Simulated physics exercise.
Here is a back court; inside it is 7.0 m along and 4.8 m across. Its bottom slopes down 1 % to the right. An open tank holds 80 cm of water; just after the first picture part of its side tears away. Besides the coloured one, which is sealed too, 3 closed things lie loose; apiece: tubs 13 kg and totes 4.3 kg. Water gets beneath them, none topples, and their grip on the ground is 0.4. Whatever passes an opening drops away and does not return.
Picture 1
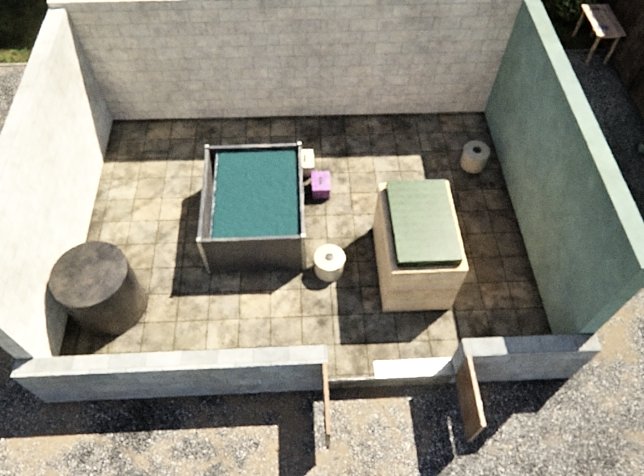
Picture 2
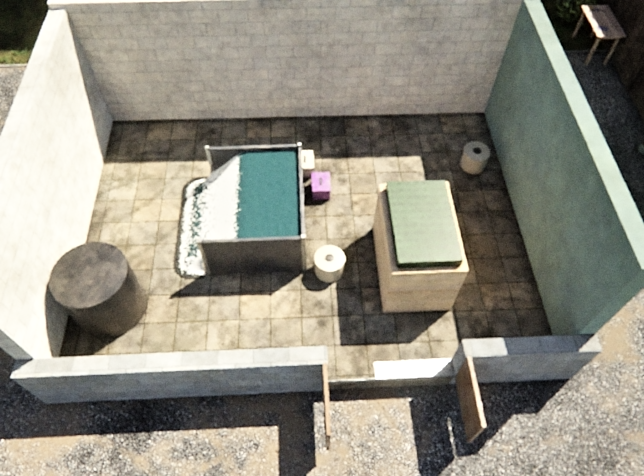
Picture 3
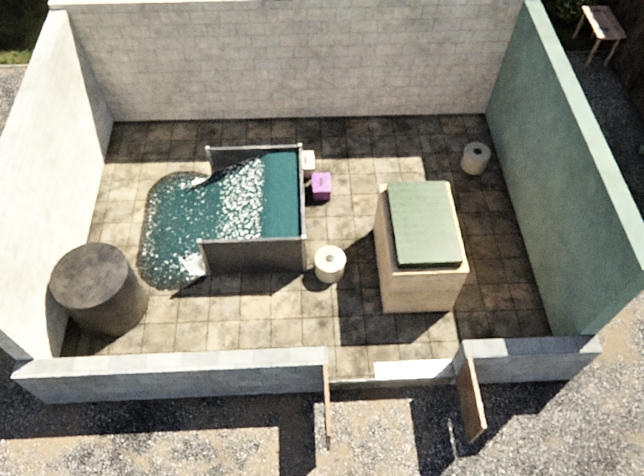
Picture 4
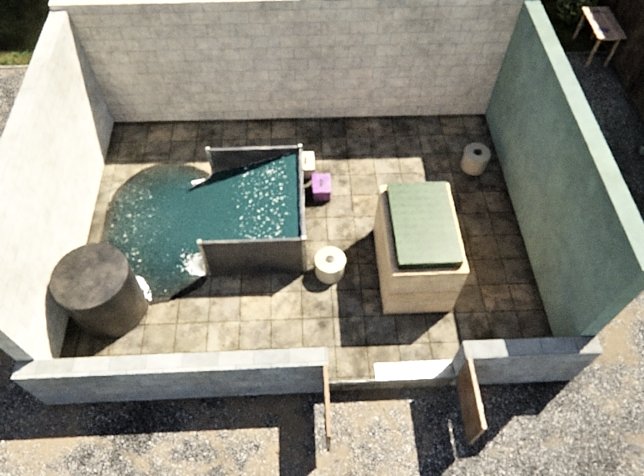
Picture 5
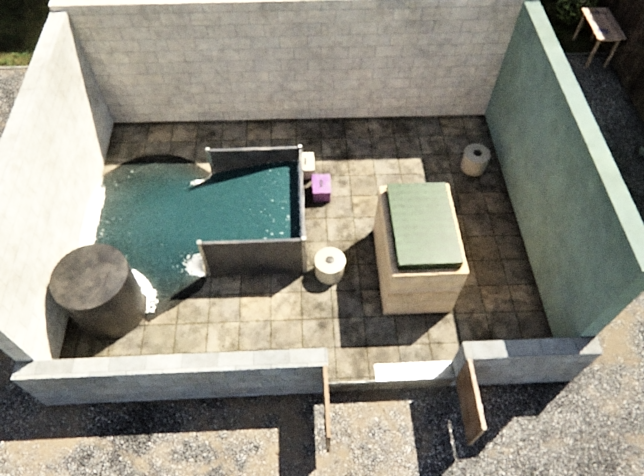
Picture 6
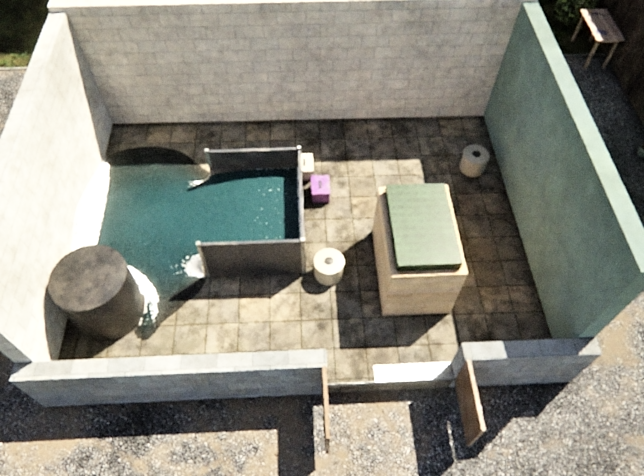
Teal water pouring from the open left side of a tank and spreading across a walled court's paving, around a dark cylinder.
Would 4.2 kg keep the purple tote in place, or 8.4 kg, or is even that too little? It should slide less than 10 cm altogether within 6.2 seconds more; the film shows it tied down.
For it, only the higher weight holds it.
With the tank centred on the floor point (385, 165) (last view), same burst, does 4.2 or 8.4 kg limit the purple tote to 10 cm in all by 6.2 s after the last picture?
Then neither load is enough.
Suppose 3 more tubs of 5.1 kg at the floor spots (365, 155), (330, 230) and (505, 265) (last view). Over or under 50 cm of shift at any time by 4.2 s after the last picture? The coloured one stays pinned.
In turn: More, short of it, under.
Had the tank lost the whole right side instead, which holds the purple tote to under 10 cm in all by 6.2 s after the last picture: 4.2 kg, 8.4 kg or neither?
In that case neither weight holds it.
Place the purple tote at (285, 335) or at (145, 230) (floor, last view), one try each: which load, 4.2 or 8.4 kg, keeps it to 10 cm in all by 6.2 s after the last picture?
In turn: Neither holds; neither is enough.
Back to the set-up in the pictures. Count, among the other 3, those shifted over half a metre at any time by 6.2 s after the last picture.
2 of them.
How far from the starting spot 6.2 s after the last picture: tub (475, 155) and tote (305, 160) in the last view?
In that order: 200 cm, 350 cm.
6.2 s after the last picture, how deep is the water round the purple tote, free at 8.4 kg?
Roughly 4 cm.
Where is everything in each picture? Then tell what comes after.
The first frame shows the purple tote at (321, 181), on the bottom; 2.3 m2 under water; 0 of 4 have shifted.
The second frame shows the purple tote at (321, 182), on the bottom; water covers 3.4 m2; 0 of 4 have shifted.
The third frame shows the purple tote at (321, 182), on the bottom; 4.7 m2 under water; 0 of 4 have shifted.
The fourth frame shows the purple tote at (321, 183), on the bottom; 6.3 m2 under water; 0 of 4 have shifted.
The fifth frame shows the purple tote at (321, 184) rests on the ground; 7.3 m2 under water; 0 of 4 have shifted.
The sixth frame shows the purple tote at (320, 185), on the bottom; 7.8 m2 under water; 0 of 4 have shifted.
Then, 0.6 s after the last picture the purple tote would be 0 cm from its start with 4.2 kg and 0 cm from its start with 8.4 kg; 0 cm of water round it then.
Then, 2.3 s after the last picture the purple tote would be 0 cm from its start with 4.2 kg and 0 cm from its start with 8.4 kg; 1 cm of water round it then.
Then, 4.2 s after the last picture the purple tote would be 8 cm from its start with 4.2 kg and 0 cm from its start with 8.4 kg; 2 cm of water round it then.
Then, 6.2 s after the last picture the purple tote would be 13 cm from its start with 4.2 kg and 0 cm from its start with 8.4 kg; 4 cm of water round it then.
